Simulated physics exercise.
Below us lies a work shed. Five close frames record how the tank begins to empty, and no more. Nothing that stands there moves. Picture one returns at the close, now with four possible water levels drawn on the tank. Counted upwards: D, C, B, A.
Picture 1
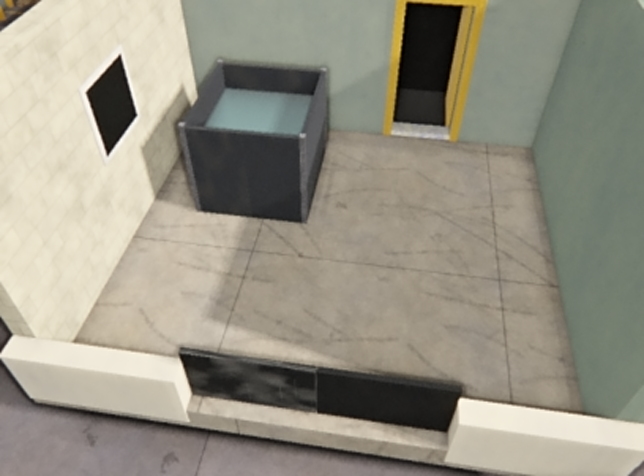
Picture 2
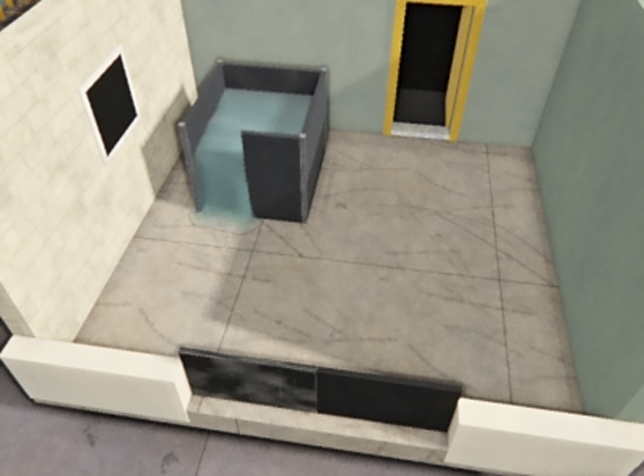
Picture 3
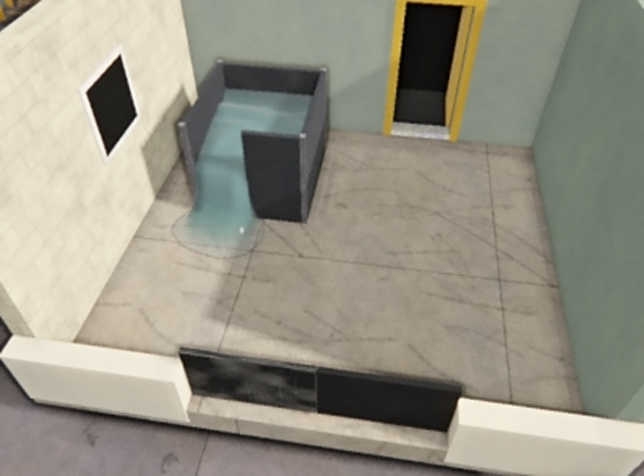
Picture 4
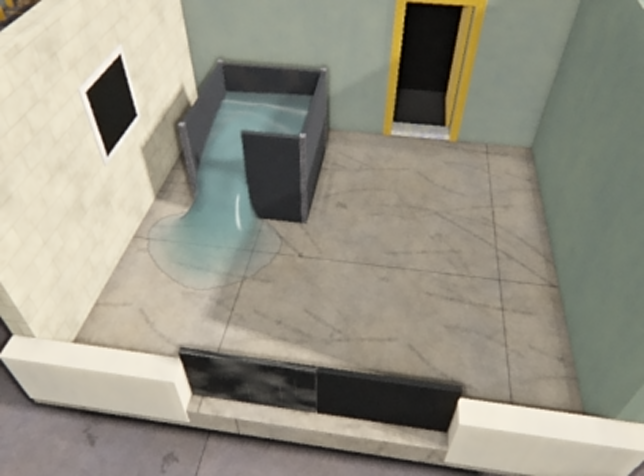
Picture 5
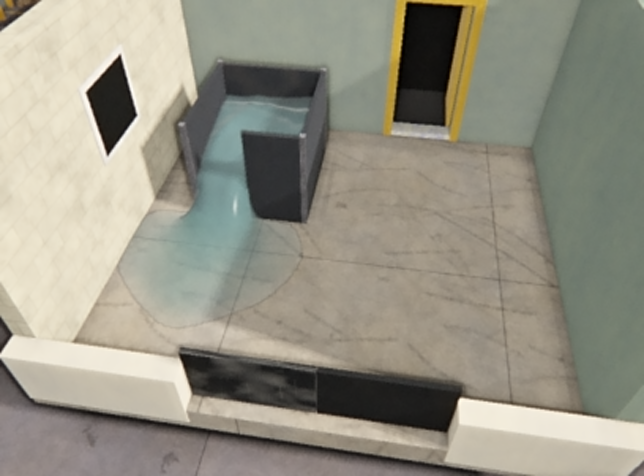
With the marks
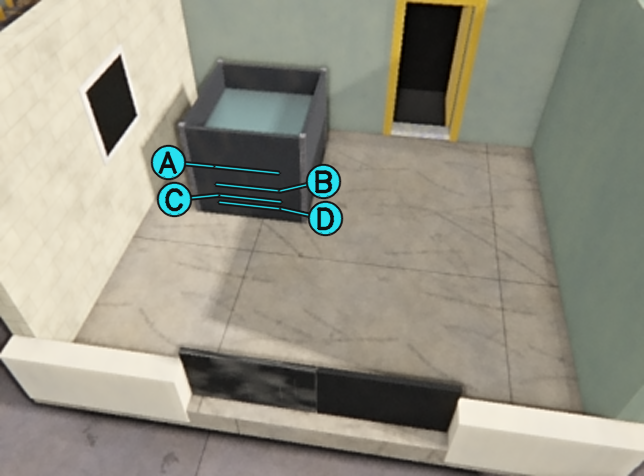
The clip opens on a work shed seen from above, with still water in a dark tank near a yellow doorway. Part of the tank's front side disappears, leaving a gap on the left, and water pours through it, then spreads across the floor in a widening, rounded pool toward the lower left.
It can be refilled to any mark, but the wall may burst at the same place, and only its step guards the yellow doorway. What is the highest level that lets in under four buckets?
Take A.
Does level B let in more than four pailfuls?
No, not at all.
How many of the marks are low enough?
All four.
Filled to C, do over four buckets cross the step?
No, not at all.
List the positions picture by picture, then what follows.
Water in the tank at rest, its middle at (260, 121); foot of the yellow doorway at (420, 137); shut gate at (317, 375).
Water covers 1 % of the ground and shows as far out as (246, 229).
Water covers 3 % of the ground and shows as far out as (228, 251).
Water covers 7 % of the ground and shows as far out as (206, 283).
Water covers 13 % of the ground and shows as far out as (187, 314).
On the marked copy, A at (245, 169); B at (247, 187); C at (249, 198); D at (250, 205); from the bottom up D, C, B, A.
With A, a bucket or two gets in.
With B, nothing gets over.
With C, nothing gets over.
With D, nothing gets over.
